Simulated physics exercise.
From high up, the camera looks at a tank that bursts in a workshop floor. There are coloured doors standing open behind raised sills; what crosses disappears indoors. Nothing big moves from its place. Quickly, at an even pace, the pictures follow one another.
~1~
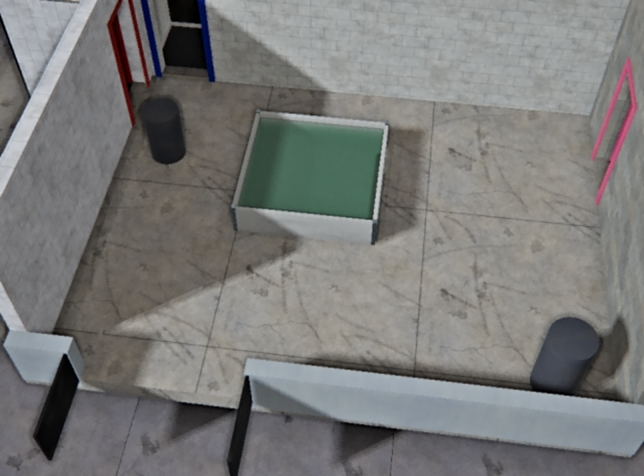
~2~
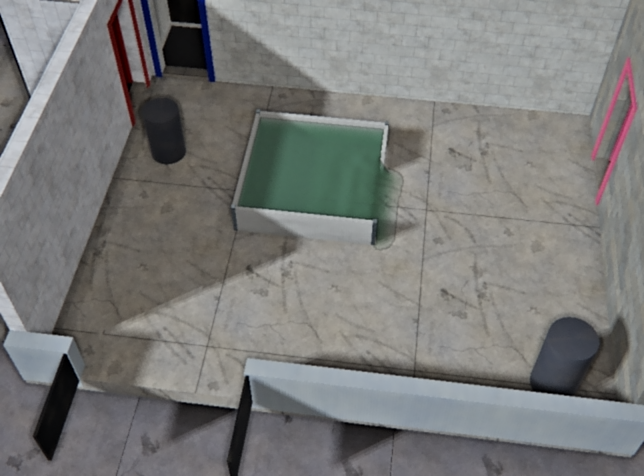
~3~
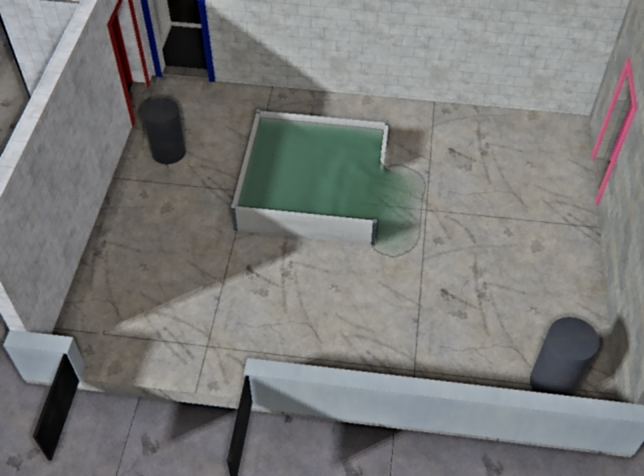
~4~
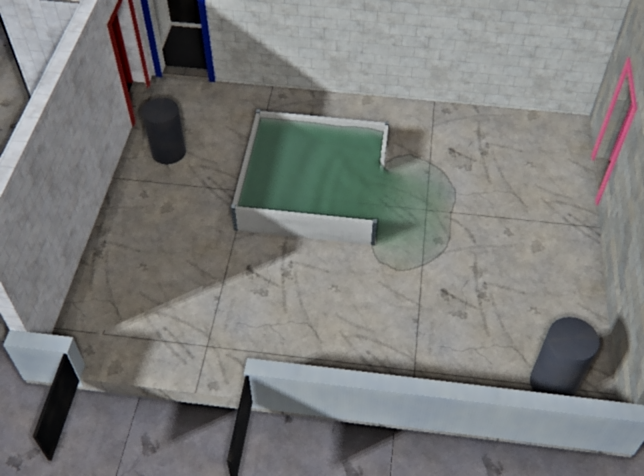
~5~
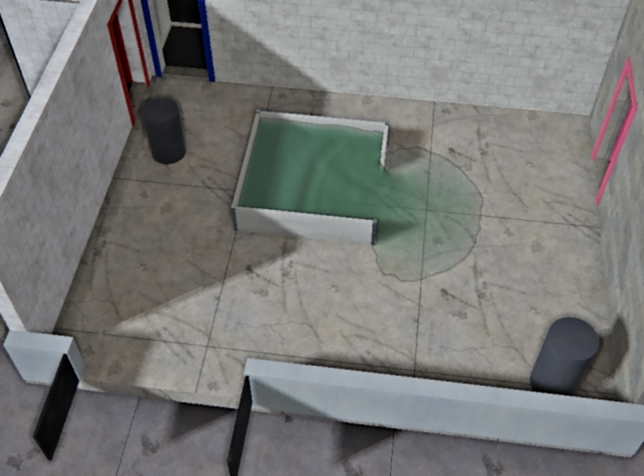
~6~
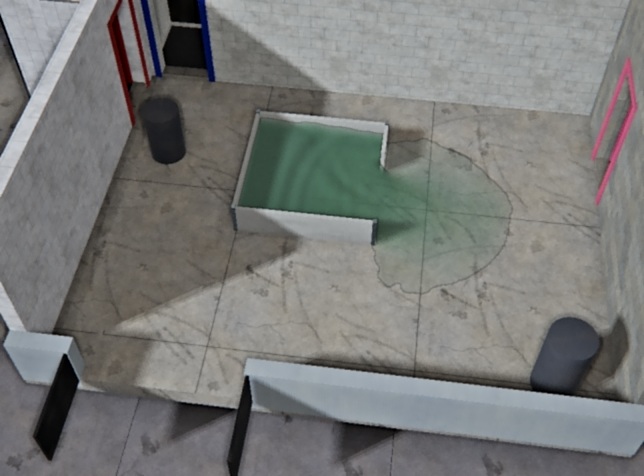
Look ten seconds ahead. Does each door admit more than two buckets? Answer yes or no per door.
Answers: The pink door: Yes; the red door: No; the blue door: No.
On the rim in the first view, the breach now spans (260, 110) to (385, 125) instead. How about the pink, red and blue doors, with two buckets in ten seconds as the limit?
The pink one tops the mark; the red one tops the mark; the blue one tops the mark.
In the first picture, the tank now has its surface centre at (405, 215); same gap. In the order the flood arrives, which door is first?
The door meant here is the door marked pink.
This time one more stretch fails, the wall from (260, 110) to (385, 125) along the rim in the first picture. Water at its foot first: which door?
It's the blue-painted one.
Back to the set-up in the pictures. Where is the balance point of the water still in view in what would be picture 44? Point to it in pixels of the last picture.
Close to pixel (450, 231).
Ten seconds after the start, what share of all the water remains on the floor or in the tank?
My reckoning gives about 96 %.
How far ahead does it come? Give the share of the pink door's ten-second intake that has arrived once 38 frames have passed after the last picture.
My guess is about 95 %.
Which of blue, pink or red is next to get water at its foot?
Soonest: The pink-painted one.
A moment on, water covers 20 % of the floor; the pink door not reached, the red door not reached, the blue door not reached.
Next, water covers 30 % of the floor; the pink door under two buckets in, the red door not reached, the blue door not reached.
Then, water covers 35 % of the floor; the pink door over two buckets in, the red door not reached, the blue door not reached.
Later, water covers 55 % of the floor; the pink door over two buckets in, the red door not reached, the blue door not reached.
In the end, water covers 90 % of the floor; the pink door over two buckets in, the red door wet at the sill, nothing in, the blue door wet at the sill, nothing in.
